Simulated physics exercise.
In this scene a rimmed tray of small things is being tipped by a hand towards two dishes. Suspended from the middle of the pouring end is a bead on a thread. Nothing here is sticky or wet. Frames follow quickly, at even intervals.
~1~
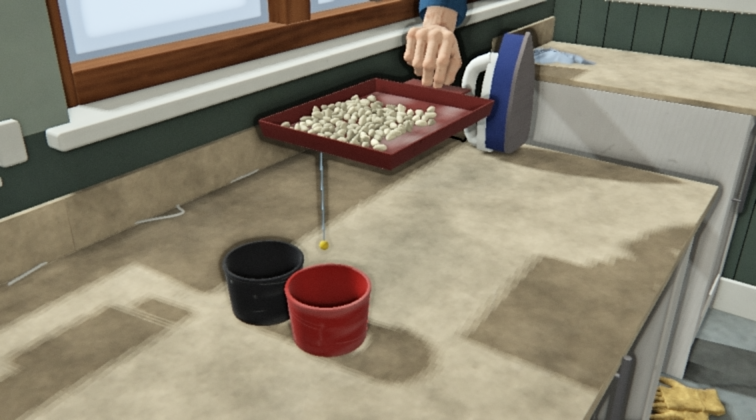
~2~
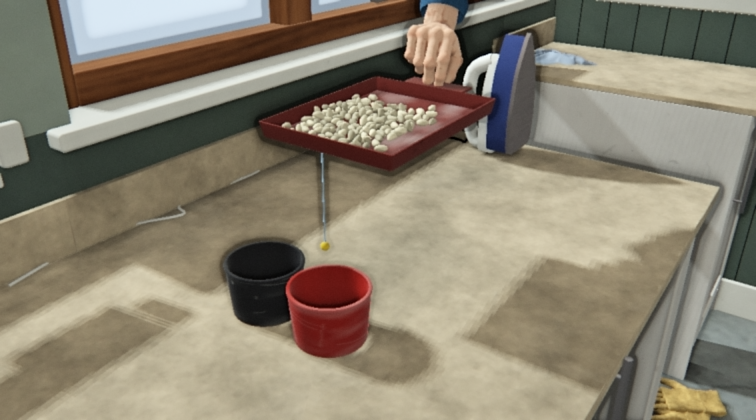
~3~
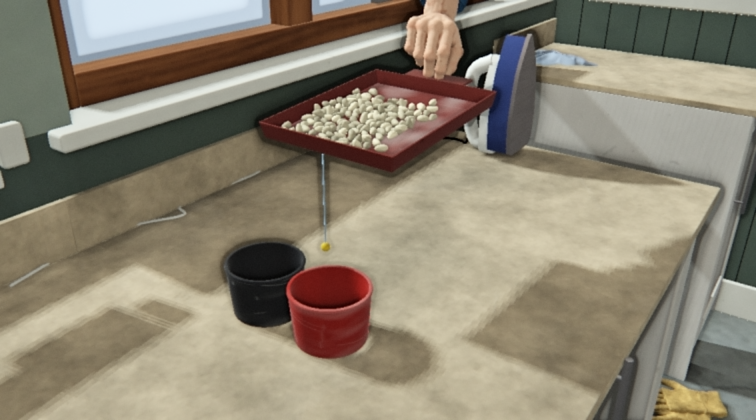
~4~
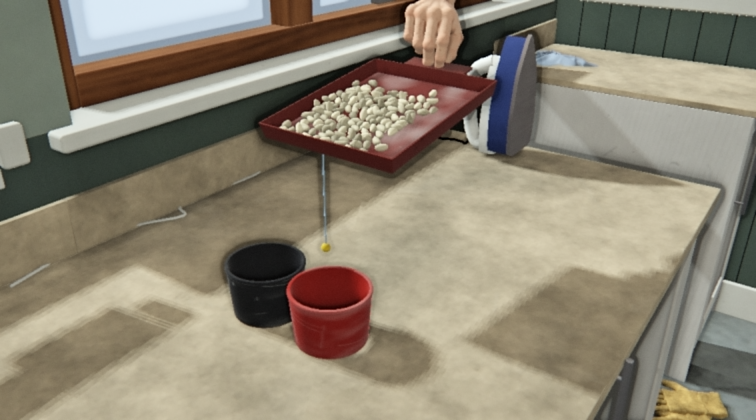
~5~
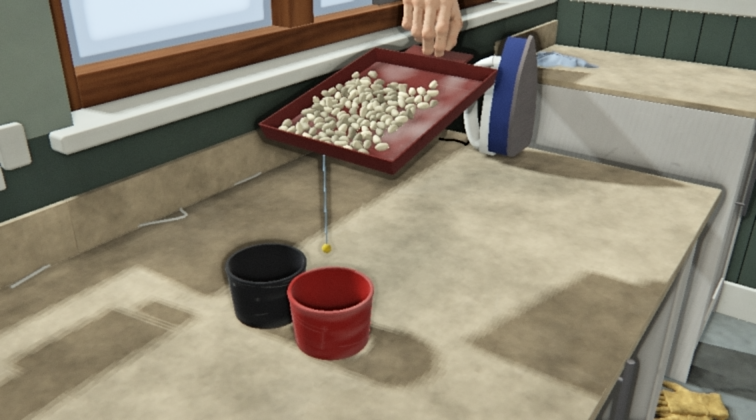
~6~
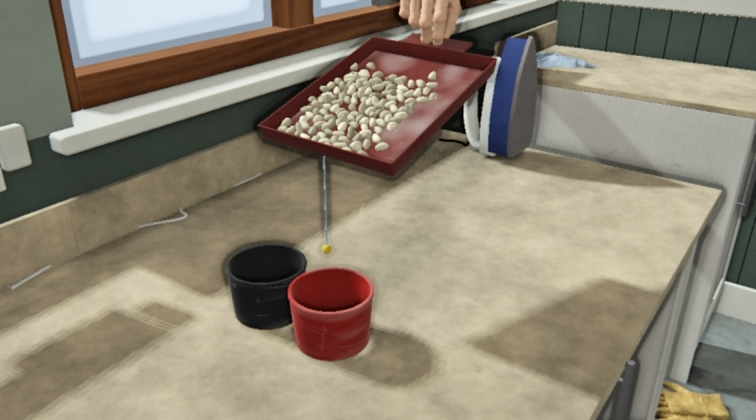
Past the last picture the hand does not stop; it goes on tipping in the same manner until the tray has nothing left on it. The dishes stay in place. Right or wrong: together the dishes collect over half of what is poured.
Right.
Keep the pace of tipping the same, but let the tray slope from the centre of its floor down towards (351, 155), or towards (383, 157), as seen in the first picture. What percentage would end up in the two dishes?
Lab note: Case 1 near 60 %, case 2 near 30 %.
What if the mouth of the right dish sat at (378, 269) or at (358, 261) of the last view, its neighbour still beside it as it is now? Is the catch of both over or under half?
Taking the tries in order: A minor share, followed by a minor share.
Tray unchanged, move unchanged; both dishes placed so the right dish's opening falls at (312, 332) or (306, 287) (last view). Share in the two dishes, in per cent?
You'd get near 10 per cent and afterwards near 80 per cent.
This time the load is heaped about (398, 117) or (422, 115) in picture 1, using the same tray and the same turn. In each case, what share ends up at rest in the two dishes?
You'd get near 60 percent first and near 70 percent after that.
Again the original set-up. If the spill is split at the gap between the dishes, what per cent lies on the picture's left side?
Close to 60 in a hundred.
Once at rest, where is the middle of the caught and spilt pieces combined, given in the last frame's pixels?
Roughly at (310, 325).
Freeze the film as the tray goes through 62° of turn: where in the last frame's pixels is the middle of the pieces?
Its middle sits at about pixel (331, 117).
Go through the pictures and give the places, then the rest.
In the first frame, corners of the pouring end near (263, 120) and (391, 152), level; middle of the load near (364, 124), white beans; left dish near (238, 296); right dish near (303, 325); bead on its thread near (324, 245).
In the second frame, corners of the pouring end near (264, 121) and (391, 154), level; middle of the load near (365, 123).
In the third frame, corners of the pouring end near (264, 122) and (392, 155), tipped barely, level across its low end; middle of the load near (366, 121).
In the fourth frame, corners of the pouring end near (264, 122) and (391, 157), tipped a little, level across its low end; middle of the load near (365, 116).
In the fifth frame, corners of the pouring end near (264, 123) and (391, 159), tipped a little, level across its low end; middle of the load near (366, 112).
In the sixth frame, corners of the pouring end near (263, 124) and (391, 161), tipped clearly, level across its low end; middle of the load near (365, 108); left dish near (240, 299); right dish near (305, 329).
Shortly afterwards, tray tipped steeply; all but a few on the tray; only a few outside both; only a few in the air.
Next, tray tipped past a quarter turn; all but a few on the tray; only a few in the right dish; only a few in the left dish; only a few outside both; only a few in the air.
Some moments later, tray tipped past a quarter turn; near a third in the right dish; near a third in the left dish; near a quarter outside both.
In the end, tray tipped past a quarter turn; near a third in the right dish; near a third in the left dish; near a quarter outside both.
